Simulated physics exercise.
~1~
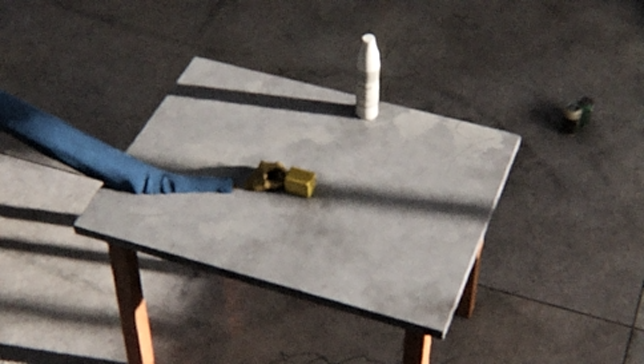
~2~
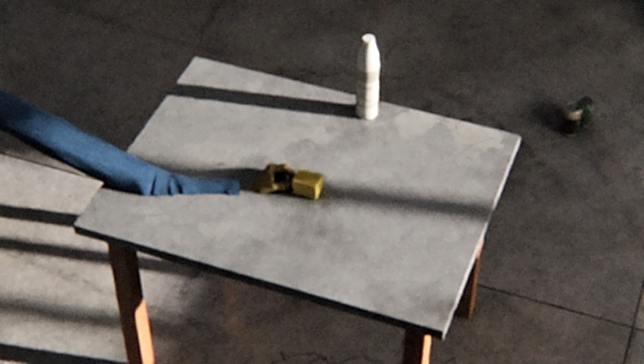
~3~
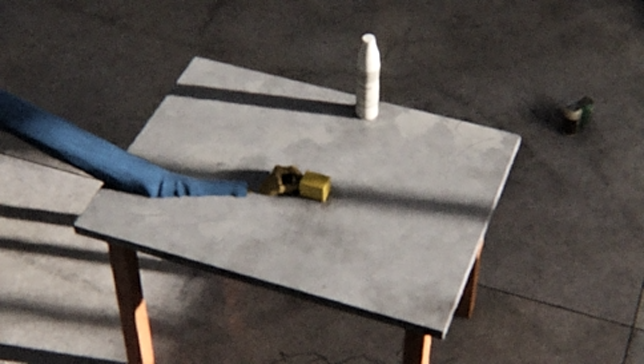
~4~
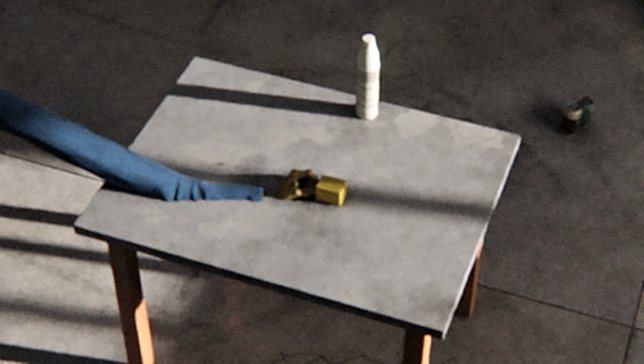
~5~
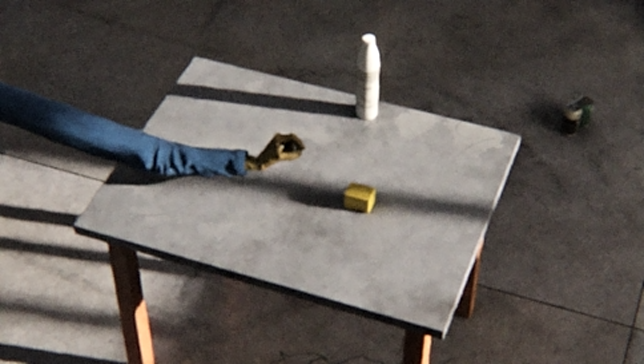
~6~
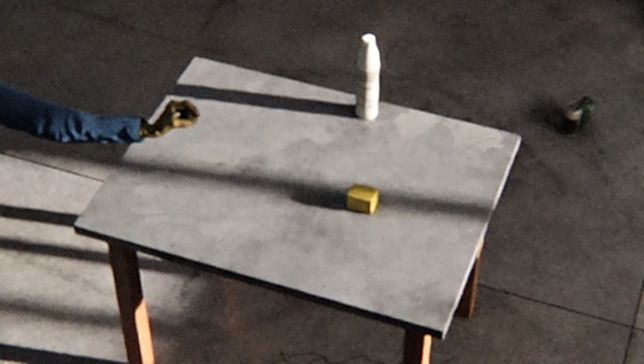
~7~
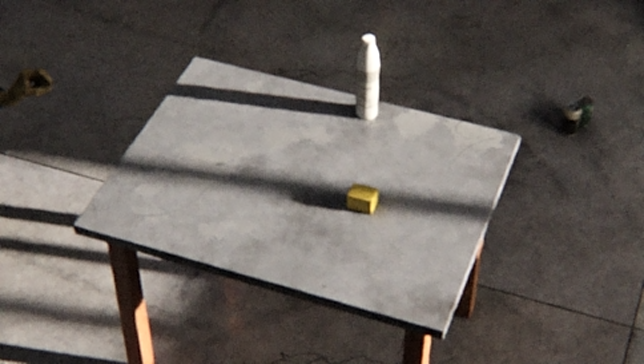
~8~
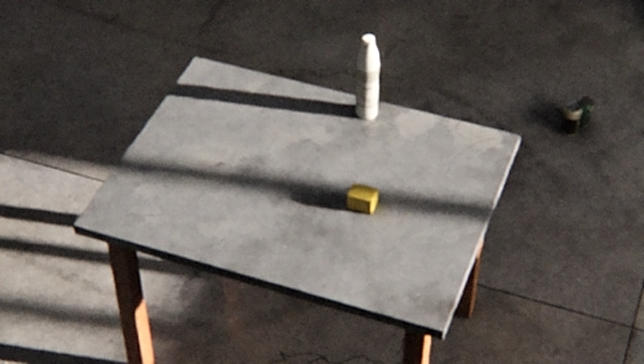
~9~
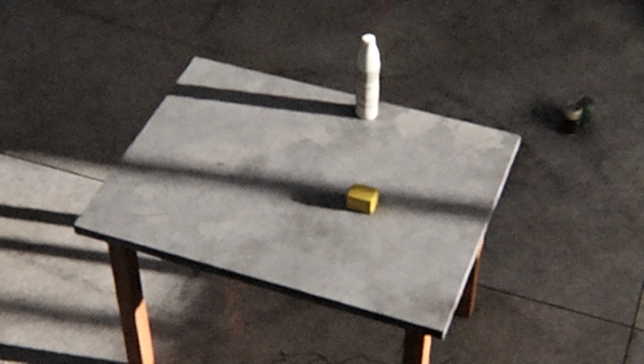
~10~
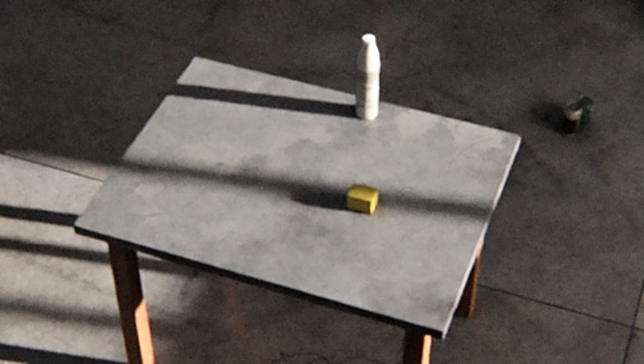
An arm in a blue sleeve and a dark yellowish glove reaches from the left across a grey table with orange-brown legs, seen from above at an angle. A yellow block sits by the fingers, a white bottle stands near the far edge, and a small dark object lies on the dark floor to the right. The hand pushes the block a short way to the right. It then lets go, lifts back and withdraws out of view to the left. The block stays at rest on the tabletop, and the bottle never moves.
